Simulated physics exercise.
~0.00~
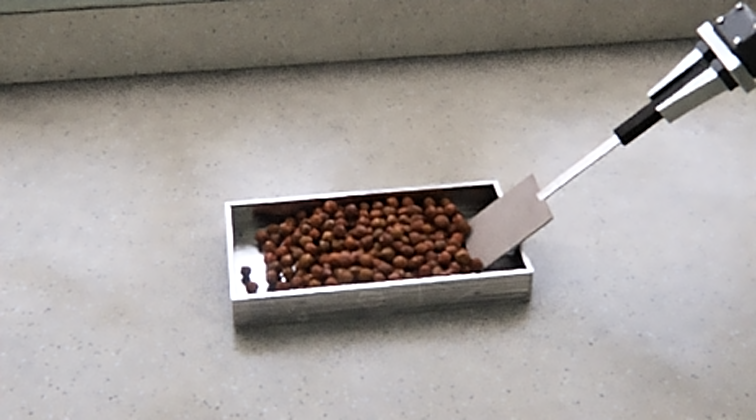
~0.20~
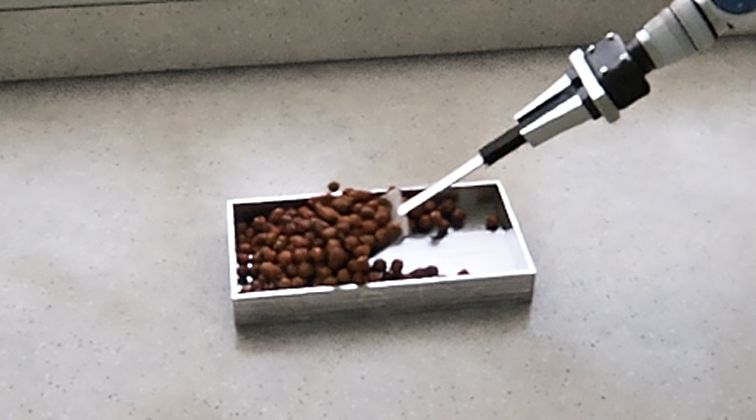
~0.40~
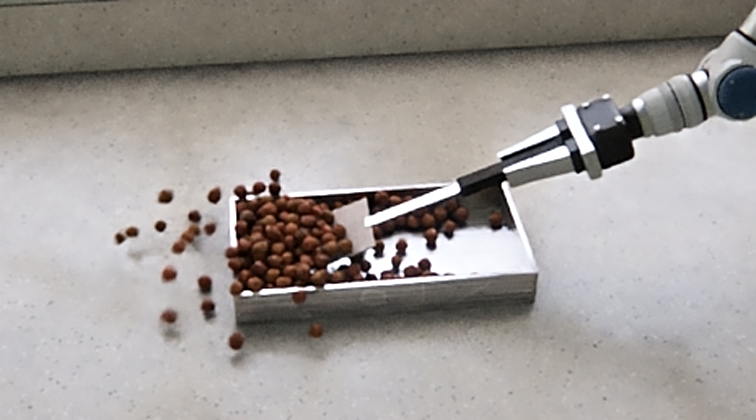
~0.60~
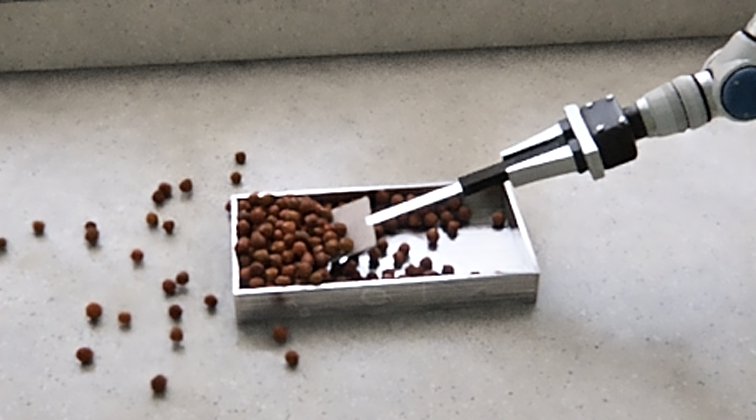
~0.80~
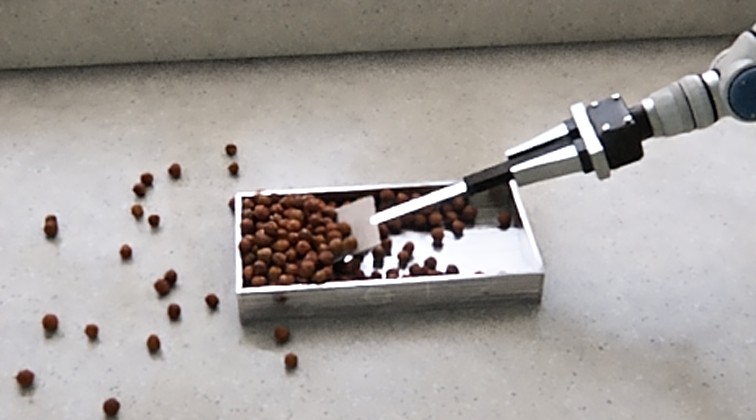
The video shows a robot arm pushing a flat blade leftward through small round brown pieces resembling hazelnuts in a shallow metal tray, heaping them at the left end. Some spill over the edge and scatter across the tabletop, while most remain in the tray as the blade stops.
